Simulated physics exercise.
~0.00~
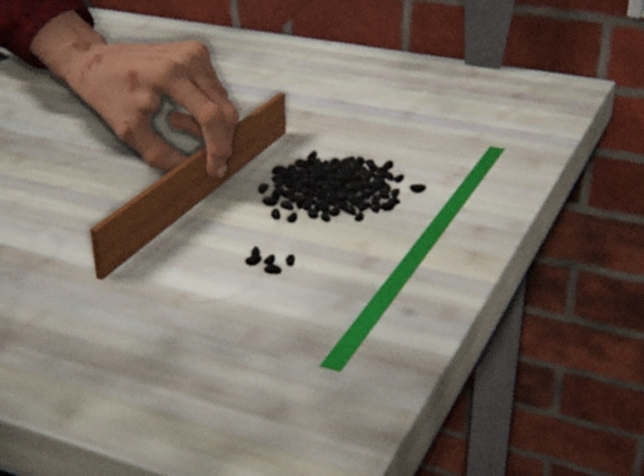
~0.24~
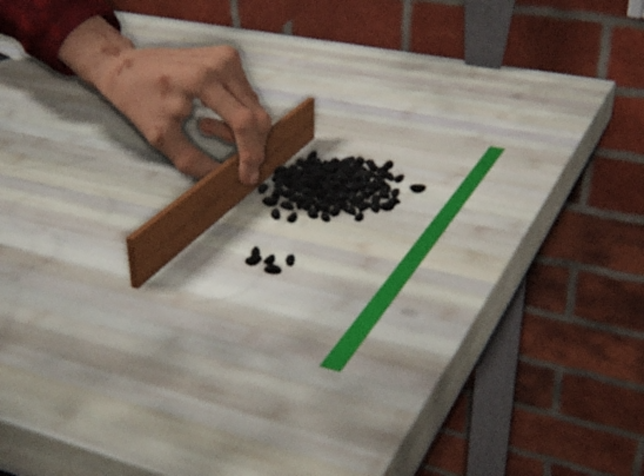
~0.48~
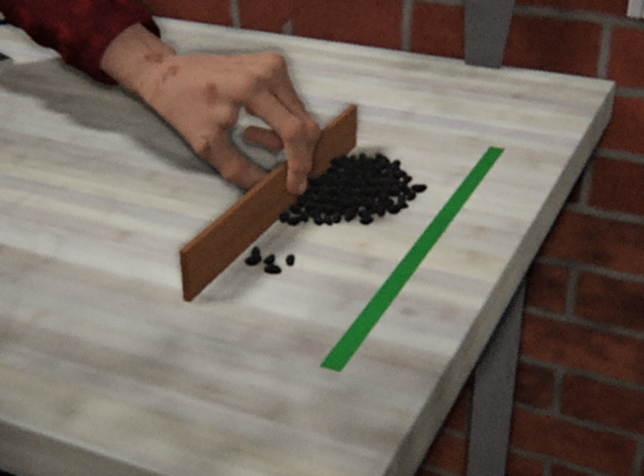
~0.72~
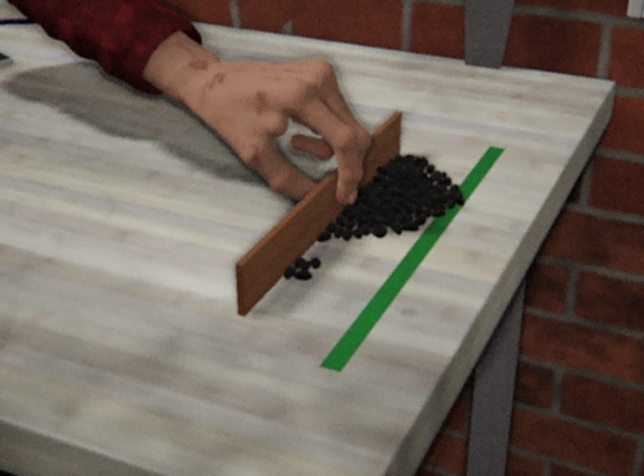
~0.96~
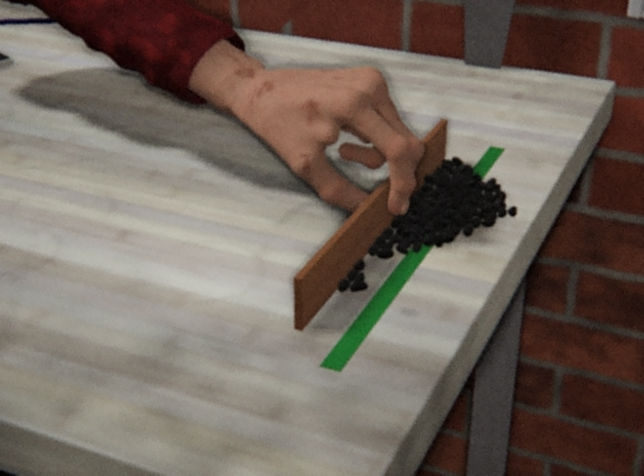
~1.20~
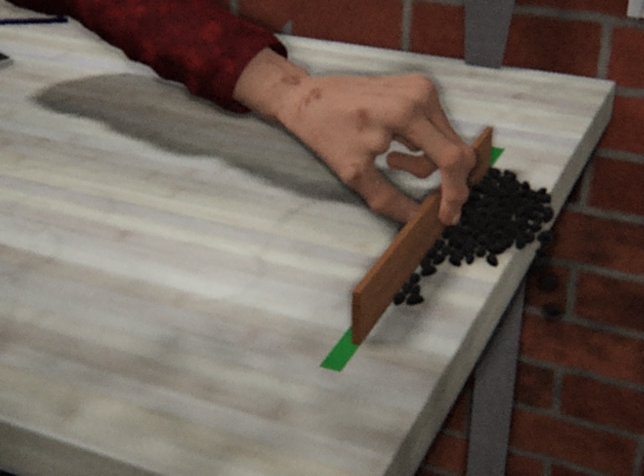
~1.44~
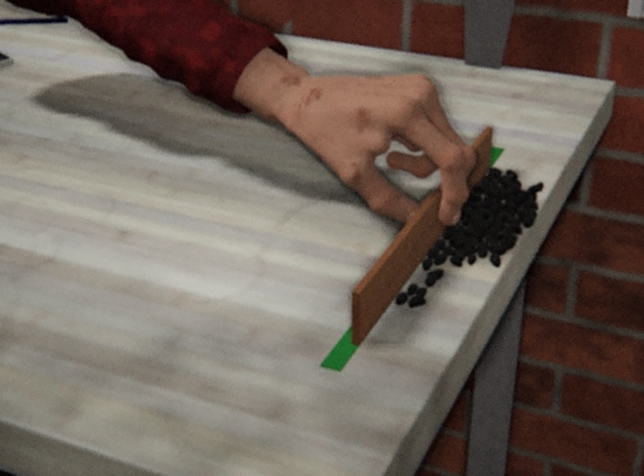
A hand slid an upright strip of wood to the right across a pale table, pushing a big pile of small black beans and a few nearer ones, then stopped at the green tape as some of the big pile dropped over the edge while the nearer few stayed on.
